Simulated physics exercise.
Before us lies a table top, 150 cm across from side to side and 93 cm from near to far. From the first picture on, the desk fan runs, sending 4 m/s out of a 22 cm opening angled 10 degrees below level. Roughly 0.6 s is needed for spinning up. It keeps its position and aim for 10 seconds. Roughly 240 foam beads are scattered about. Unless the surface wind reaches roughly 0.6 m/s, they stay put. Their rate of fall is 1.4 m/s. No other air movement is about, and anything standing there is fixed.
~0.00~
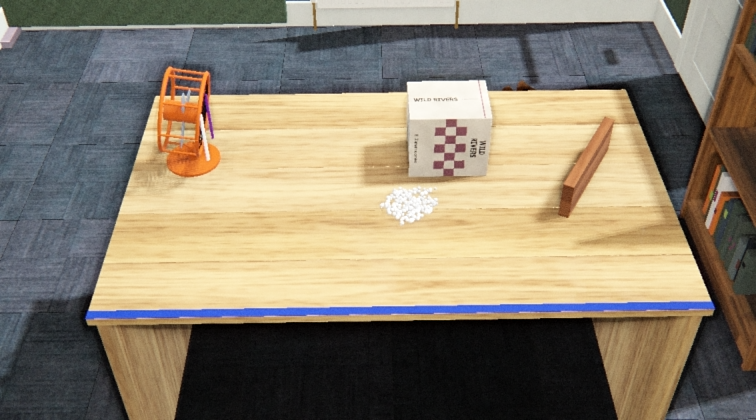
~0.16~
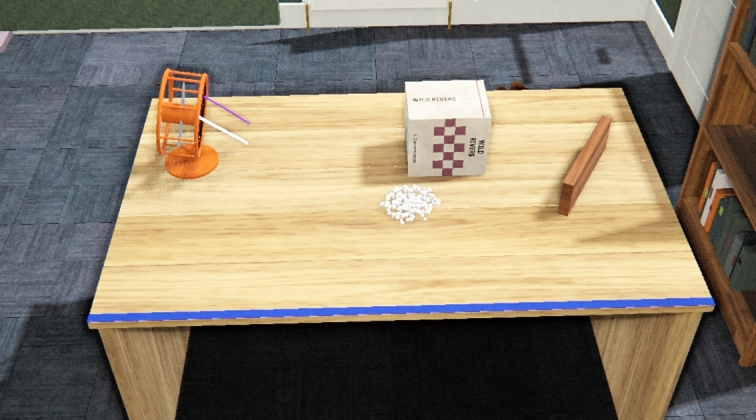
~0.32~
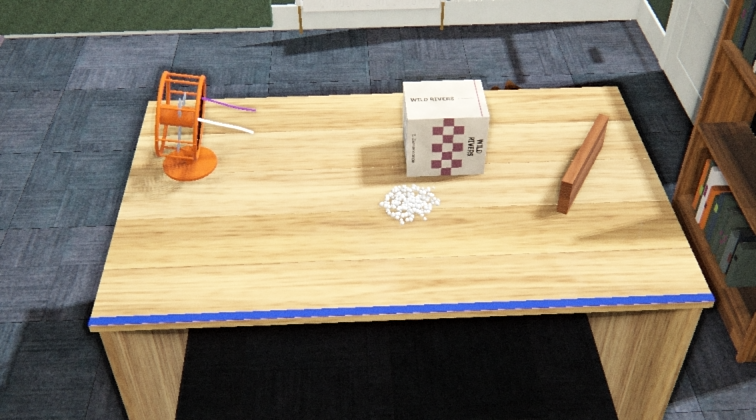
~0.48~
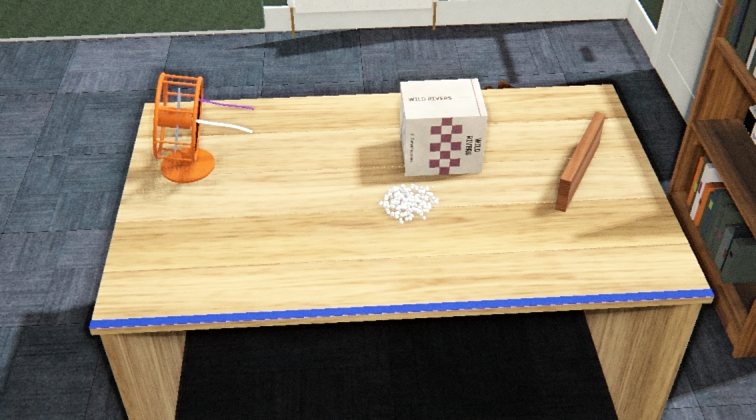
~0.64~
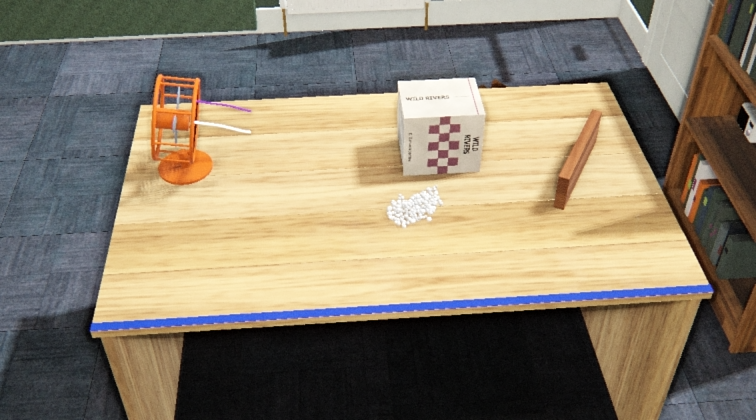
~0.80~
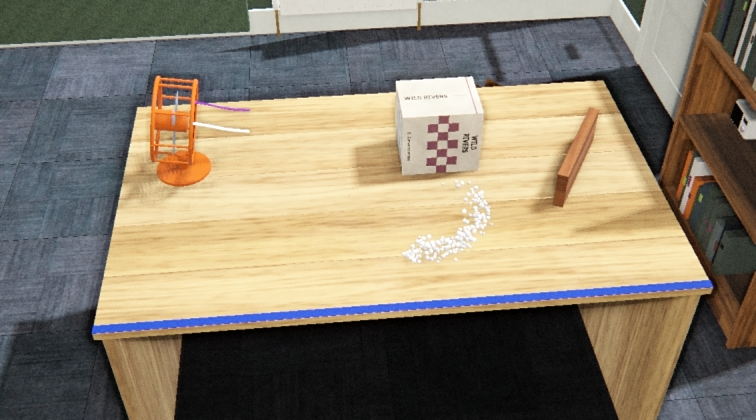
White foam beads resting in a pile on a wooden table, then sliding and spreading into a curve as an orange fan runs.
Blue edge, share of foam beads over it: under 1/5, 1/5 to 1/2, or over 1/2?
The greater part.
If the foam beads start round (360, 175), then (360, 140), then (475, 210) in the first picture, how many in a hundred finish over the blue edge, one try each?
About 100, 0 and 60 in a hundred, in that order.
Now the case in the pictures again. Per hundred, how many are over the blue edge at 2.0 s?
70 per cent, roughly.
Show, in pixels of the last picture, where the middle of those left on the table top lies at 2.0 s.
(467, 297), roughly.
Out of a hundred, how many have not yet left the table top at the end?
About 0 % of them are still there at the end.
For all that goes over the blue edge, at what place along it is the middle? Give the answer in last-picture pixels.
I'd point to somewhere near (495, 304).
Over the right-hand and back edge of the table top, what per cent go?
I'd say near 10 percent right-hand and close to 0 percent back.
After 2.0 s the count stands so, 65 % are over the blue edge; the middle of those still in play is near (467, 297).
After 3.2 s the count stands so, 85 % are over the blue edge.
After 5.5 s the count stands so, 88 % are over the blue edge.
After 10.0 s, at the end, 88 % are over the blue edge.
